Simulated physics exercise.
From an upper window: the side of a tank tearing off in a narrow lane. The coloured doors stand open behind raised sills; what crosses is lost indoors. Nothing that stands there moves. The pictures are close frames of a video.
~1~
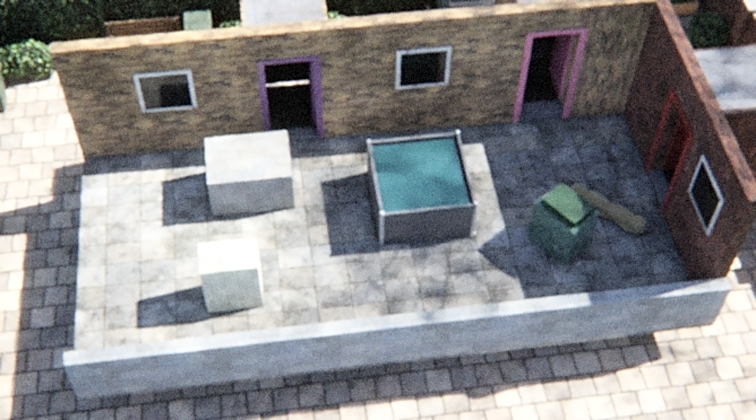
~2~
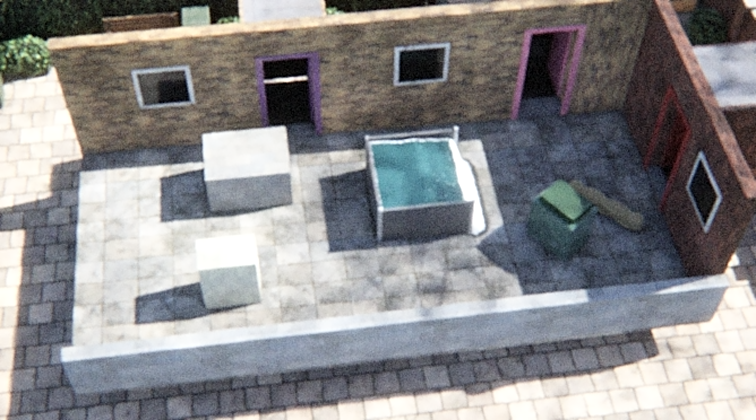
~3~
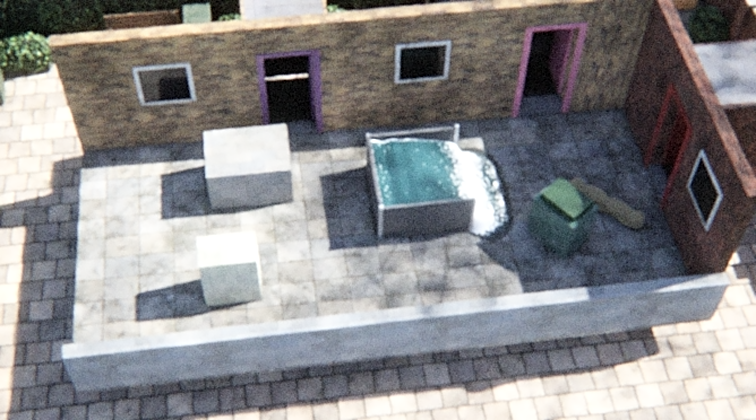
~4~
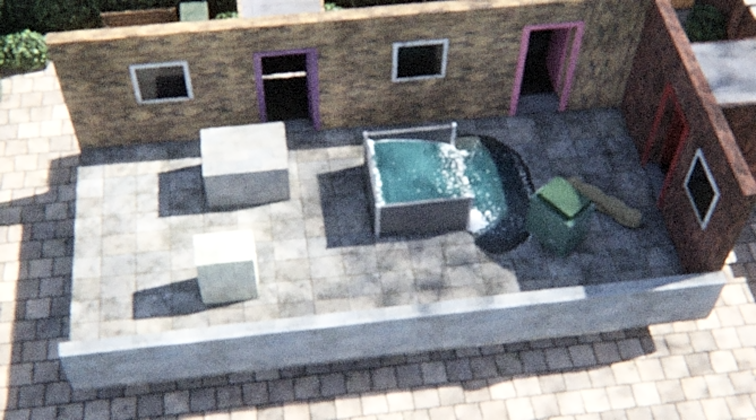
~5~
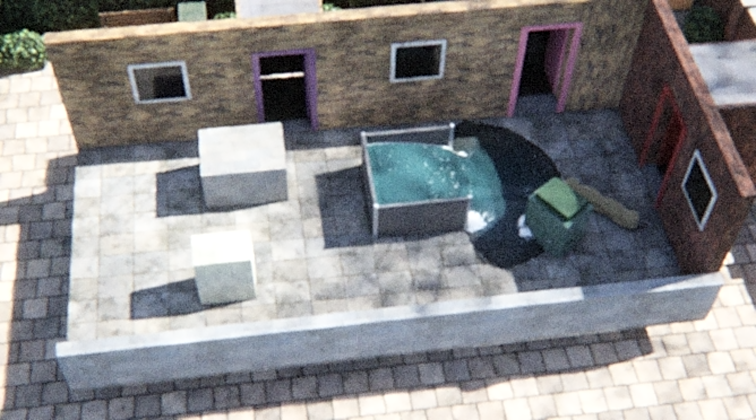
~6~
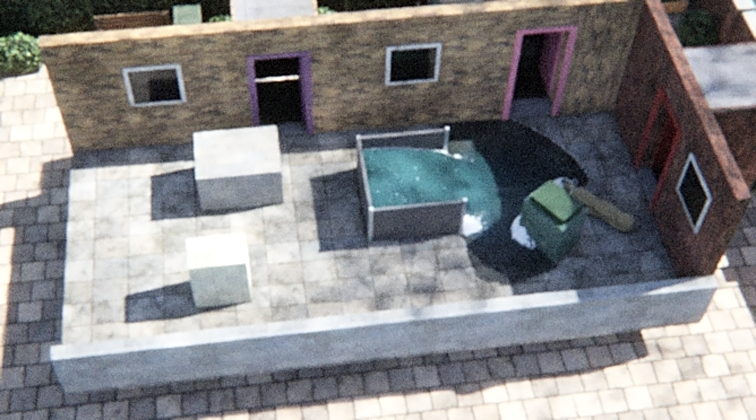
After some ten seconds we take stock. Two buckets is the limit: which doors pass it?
One by one: The red door takes more than that; the purple door stays under that; the pink door stays under that.
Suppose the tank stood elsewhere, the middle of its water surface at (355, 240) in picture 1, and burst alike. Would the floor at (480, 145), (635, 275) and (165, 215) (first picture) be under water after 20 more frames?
As listed: Covered, flooded, free of water.
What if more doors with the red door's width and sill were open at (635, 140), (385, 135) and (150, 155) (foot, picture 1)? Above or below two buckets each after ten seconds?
As listed: Passes that mark, holds, keeps below it.
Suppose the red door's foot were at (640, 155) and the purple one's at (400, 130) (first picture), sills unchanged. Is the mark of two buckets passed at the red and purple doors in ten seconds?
My reading: The red door lets more in; the purple door lets less in.
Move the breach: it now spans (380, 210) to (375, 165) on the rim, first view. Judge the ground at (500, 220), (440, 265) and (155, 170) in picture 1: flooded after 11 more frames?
As listed: Dry, no water, clear.
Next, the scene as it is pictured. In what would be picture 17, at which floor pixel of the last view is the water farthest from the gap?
Roughly at (678, 304).
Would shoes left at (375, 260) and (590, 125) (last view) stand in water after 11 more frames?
As listed: Dry, covered.
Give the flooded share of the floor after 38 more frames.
About 50 per cent.
A moment on, water covers 30 % of the floor; the red door under two buckets in, the purple door not reached, the pink door wet at the sill, nothing in.
Next, water covers 35 % of the floor; the red door under two buckets in, the purple door not reached, the pink door wet at the sill, nothing in.
Then, water covers 35 % of the floor; the red door over two buckets in, the purple door not reached, the pink door wet at the sill, nothing in.
Later, water covers 50 % of the floor; the red door over two buckets in, the purple door wet at the sill, nothing in, the pink door wet at the sill, nothing in.
In the end, water covers 75 % of the floor; the red door over two buckets in, the purple door wet at the sill, nothing in, the pink door wet at the sill, nothing in.
